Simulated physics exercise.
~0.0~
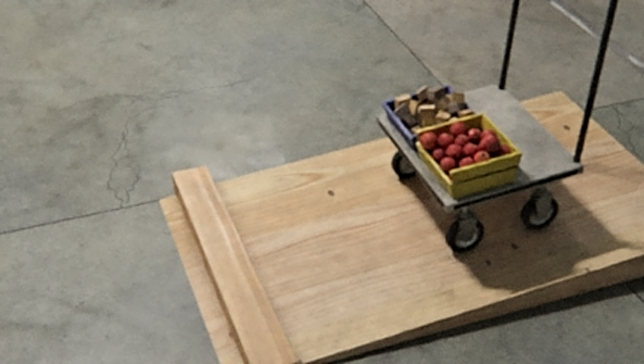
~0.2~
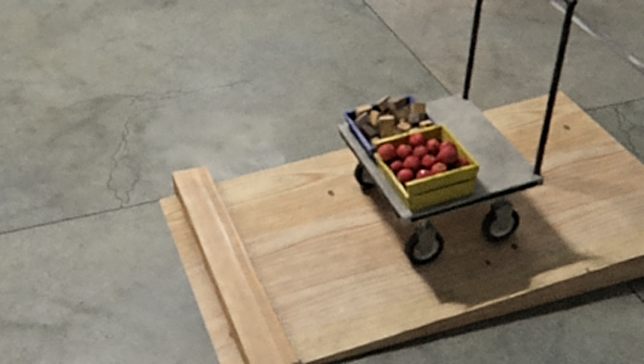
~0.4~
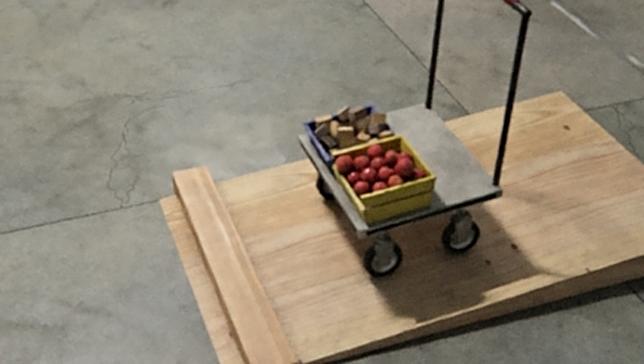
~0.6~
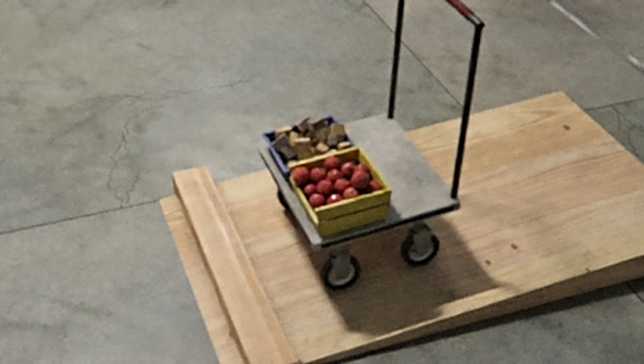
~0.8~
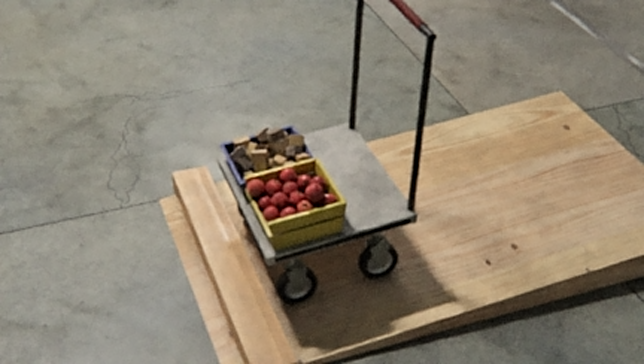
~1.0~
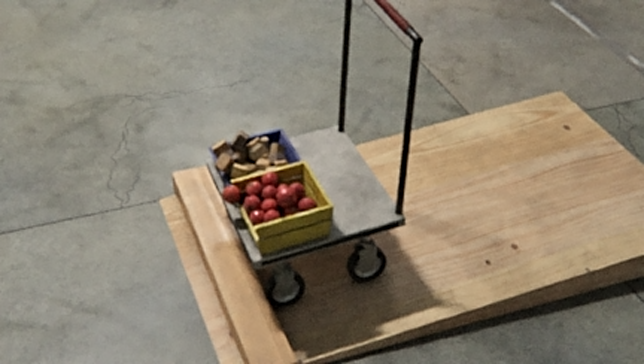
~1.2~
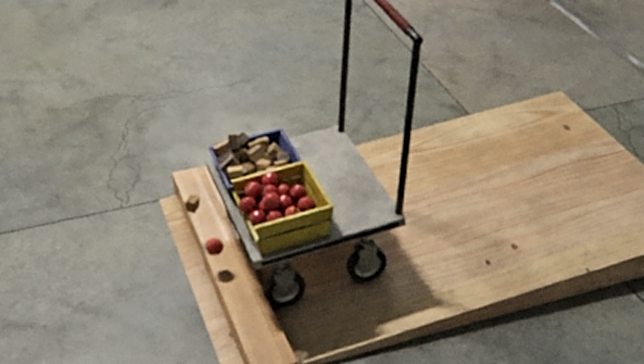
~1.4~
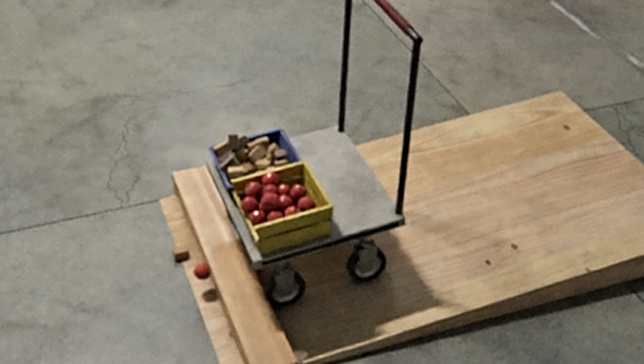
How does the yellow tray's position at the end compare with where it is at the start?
At the start the yellow tray is high on the right side of the ramp, and by the end it is farther left and lower down the ramp, right beside the low step.
